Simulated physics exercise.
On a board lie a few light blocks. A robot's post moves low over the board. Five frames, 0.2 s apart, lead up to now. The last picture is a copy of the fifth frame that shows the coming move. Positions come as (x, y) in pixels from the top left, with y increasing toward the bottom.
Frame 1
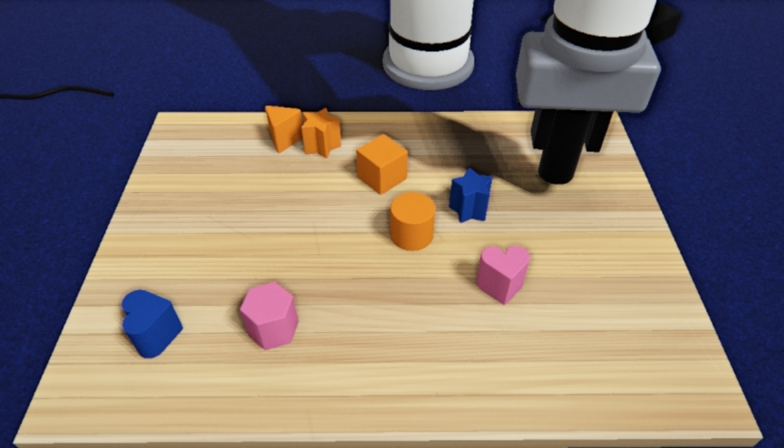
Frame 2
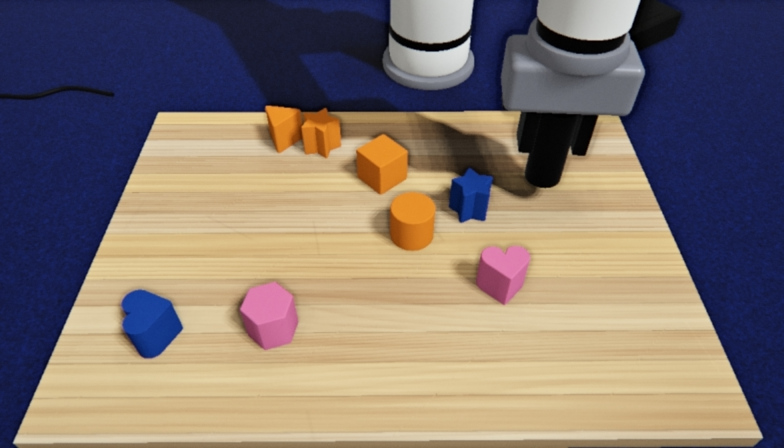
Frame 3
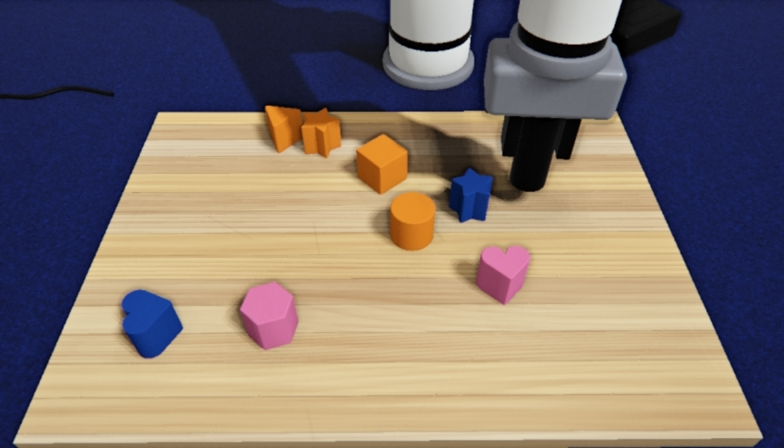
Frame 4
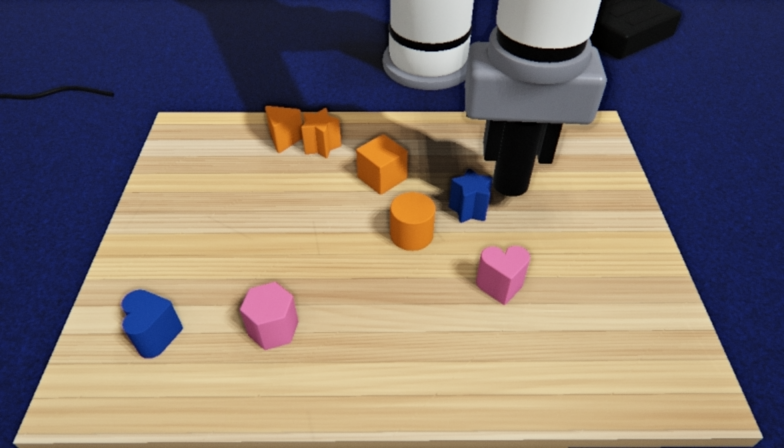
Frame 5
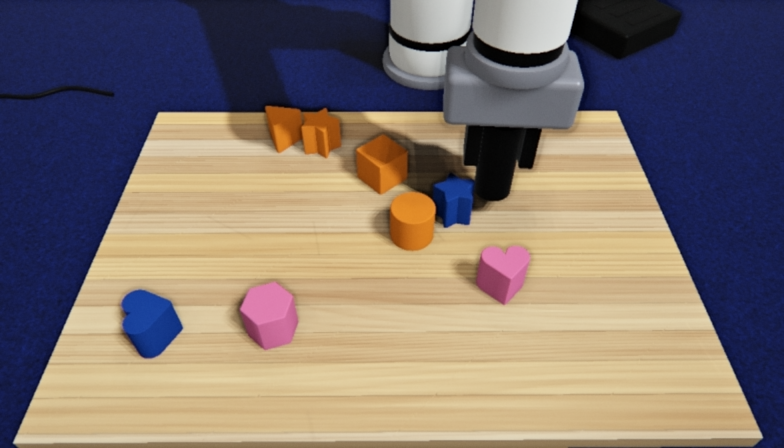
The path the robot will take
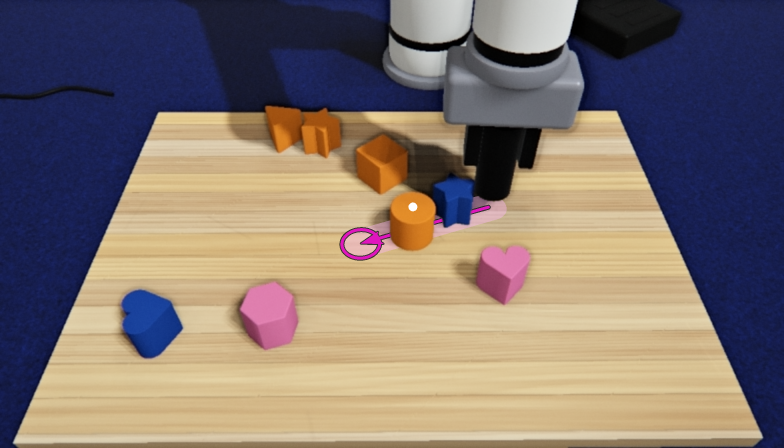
To begin with, a robot's dark post stands near the upper right of a wooden board scattered with orange, blue and pink blocks. It slides steadily left, low over the board, toward the blue star, then nudges the star a short way left, closer to the orange round block.
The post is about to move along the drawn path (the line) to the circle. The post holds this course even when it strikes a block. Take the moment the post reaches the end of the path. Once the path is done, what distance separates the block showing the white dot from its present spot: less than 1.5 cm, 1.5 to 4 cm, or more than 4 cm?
Its displacement is above 4 cm.
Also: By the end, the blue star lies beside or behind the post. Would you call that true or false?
My answer: False.
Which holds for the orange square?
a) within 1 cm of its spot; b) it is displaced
I choose a.
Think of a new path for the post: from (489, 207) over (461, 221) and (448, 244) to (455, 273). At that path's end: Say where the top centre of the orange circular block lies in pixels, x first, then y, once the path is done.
The top centre is at (379, 219).
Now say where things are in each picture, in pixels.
The first frame shows lower end of the post at (556, 173), tops of blocks, orange square at (382, 150), orange circular block at (413, 207), blue star at (473, 182).
The second frame shows post at (542, 177), blocks as before.
The third frame shows post at (527, 180), blocks as before.
The fourth frame shows post at (510, 185), blocks as before.
The fifth frame shows post at (492, 189), orange square at (382, 150), orange circular block at (413, 207), blue star at (456, 187).
The drawn path runs from (489, 207) directly to (361, 244); the dot is on the orange circular block.
What follows on the original path. One third of the way, post at (449, 201); orange circular block at (389, 214); blue star at (416, 194), turned 15° anticlockwise.
Two thirds of the way, post at (404, 213); orange circular block at (341, 228); blue star at (370, 207), turned 15° anticlockwise.
At the end, post at (360, 226); orange square not moved; orange circular block at (292, 243); blue star at (323, 219), turned 15° anticlockwise.
